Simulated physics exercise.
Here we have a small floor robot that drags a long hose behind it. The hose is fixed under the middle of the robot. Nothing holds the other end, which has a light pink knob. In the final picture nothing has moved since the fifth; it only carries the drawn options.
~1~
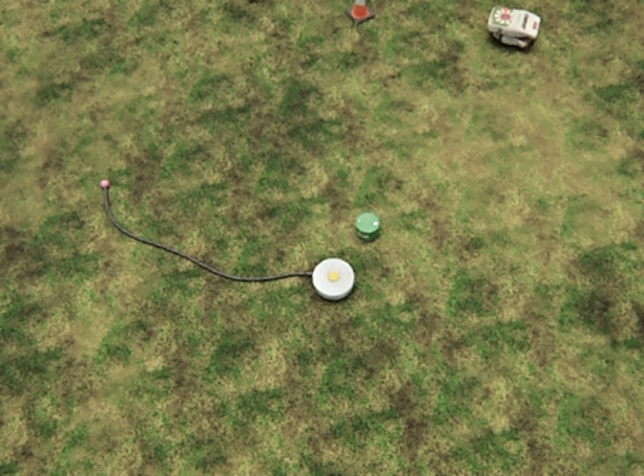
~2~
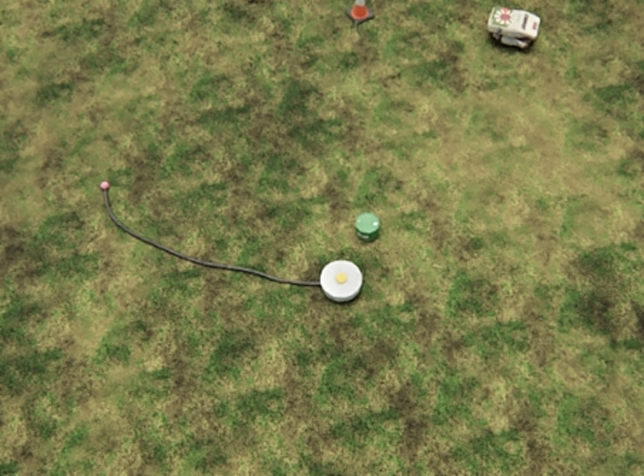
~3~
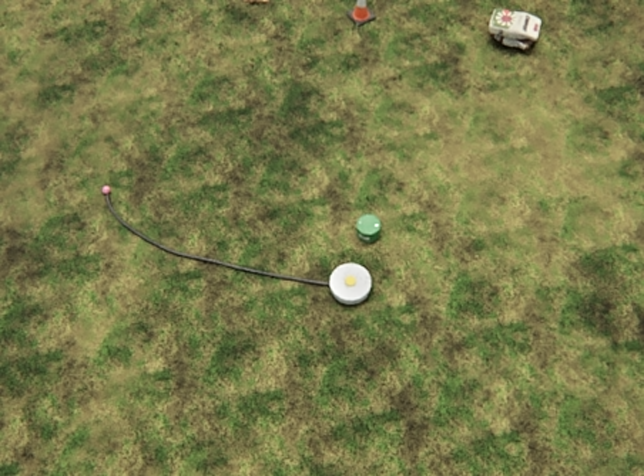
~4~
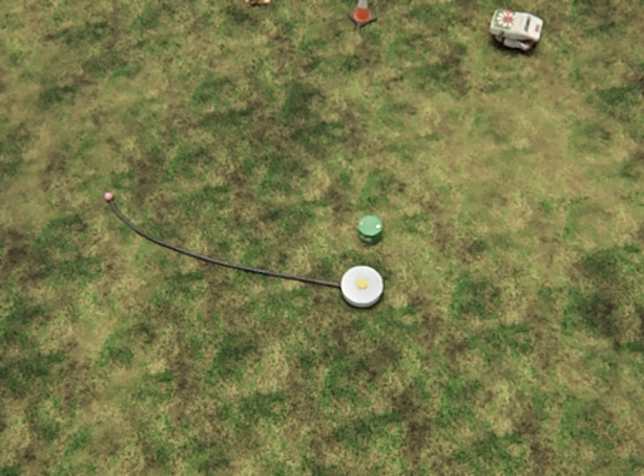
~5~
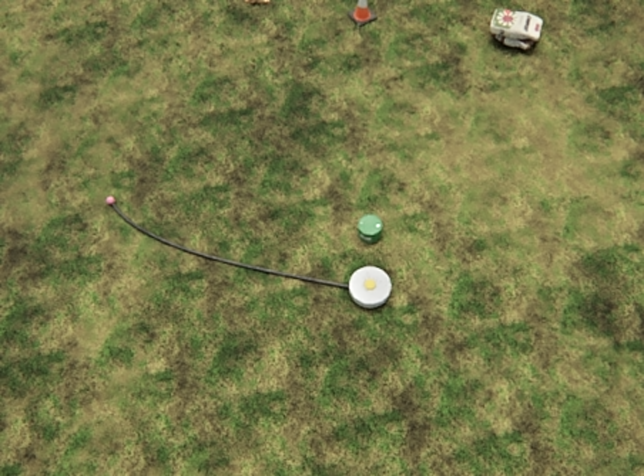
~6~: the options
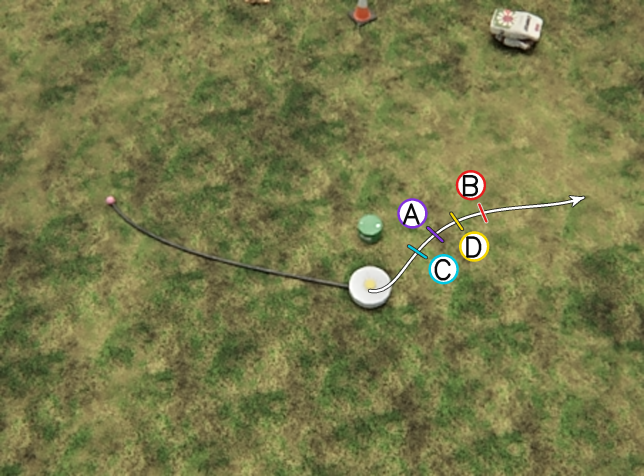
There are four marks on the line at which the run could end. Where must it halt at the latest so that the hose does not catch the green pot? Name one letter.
It can go as far as A.
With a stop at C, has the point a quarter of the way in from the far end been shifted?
Yes.
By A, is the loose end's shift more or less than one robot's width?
More.
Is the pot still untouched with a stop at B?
For that mark, no.
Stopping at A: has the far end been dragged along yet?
Yes.
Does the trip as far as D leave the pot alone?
No.
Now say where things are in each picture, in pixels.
In the first picture, green pot (367, 227); robot (334, 280); free end (105, 184).
In the second picture, robot (341, 281); free end (105, 186); green pot (367, 227).
In the third picture, robot (351, 284); free end (106, 190); green pot (368, 229).
In the fourth picture, robot (362, 287); free end (109, 197); green pot (370, 230).
In the fifth picture, robot (370, 288); free end (111, 201); green pot (370, 229).
On the marked copy, A at (435, 234); B at (483, 213); C at (417, 252); D at (457, 221); the route from (370, 291) via (462, 219) to (583, 198).
With A. Early on, robot (399, 273), middle of the hose (249, 263), free end (124, 214).
Further on, robot (417, 250), middle of the hose (268, 261), free end (137, 221).
At the end, robot (436, 231), middle of the hose (289, 255), free end (153, 228); nothing has been touched.
As for the rest, B brings the hose against the pot; C is safe but short; D brings the hose against the pot.
